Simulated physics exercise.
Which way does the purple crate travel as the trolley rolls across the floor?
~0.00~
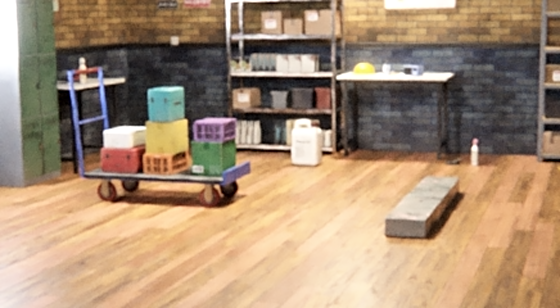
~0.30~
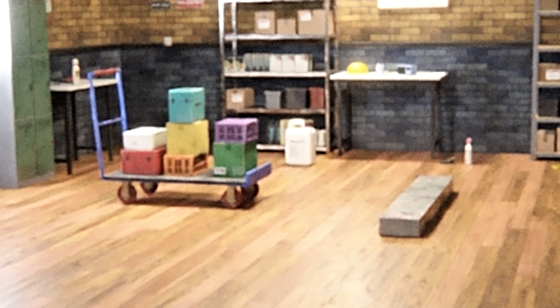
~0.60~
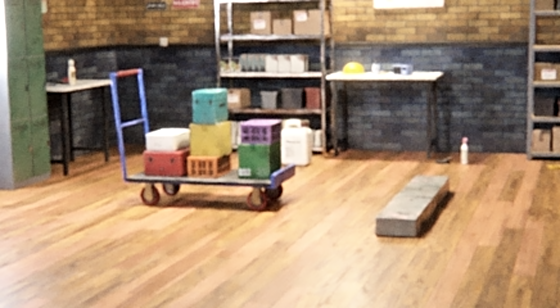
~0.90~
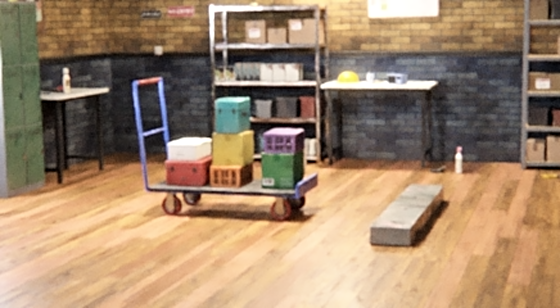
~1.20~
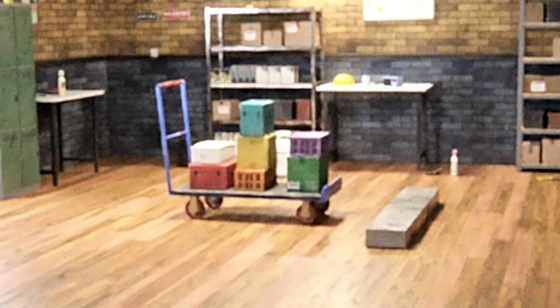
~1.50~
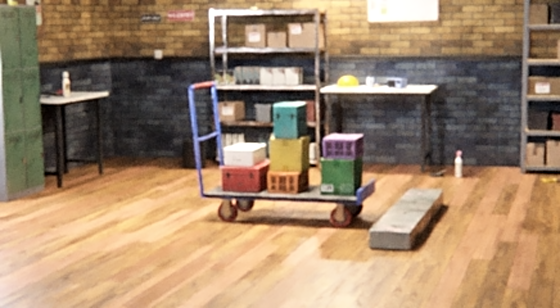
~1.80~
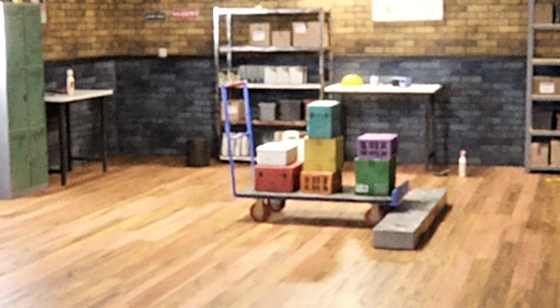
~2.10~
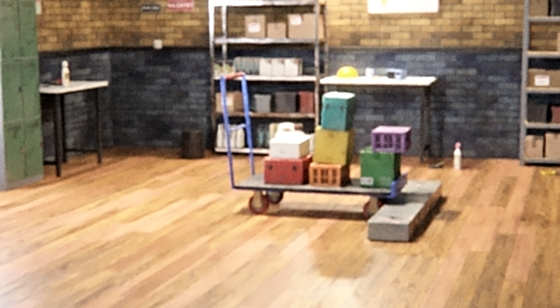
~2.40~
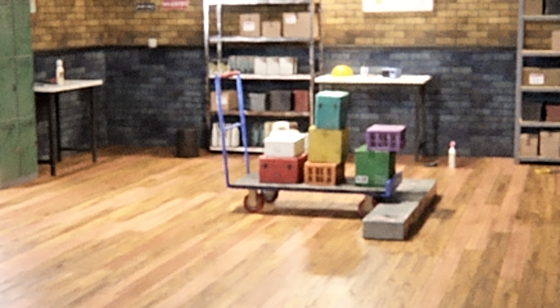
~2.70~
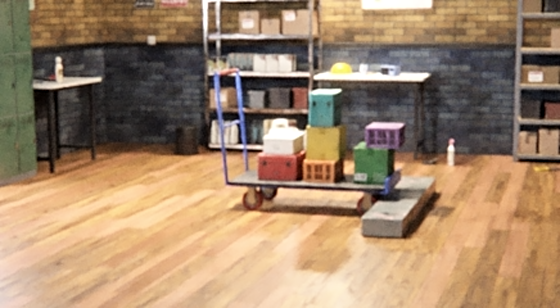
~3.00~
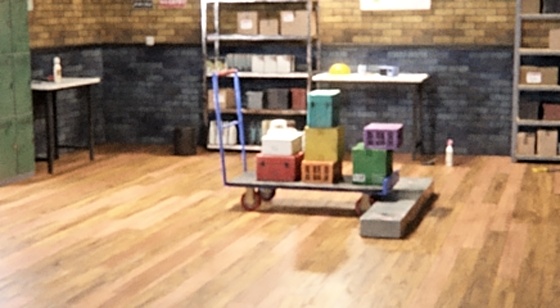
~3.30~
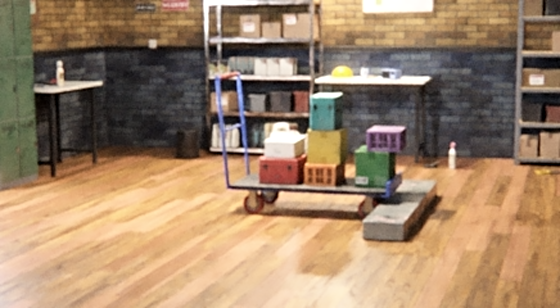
The purple crate moves to the right, as the viewer sees it.
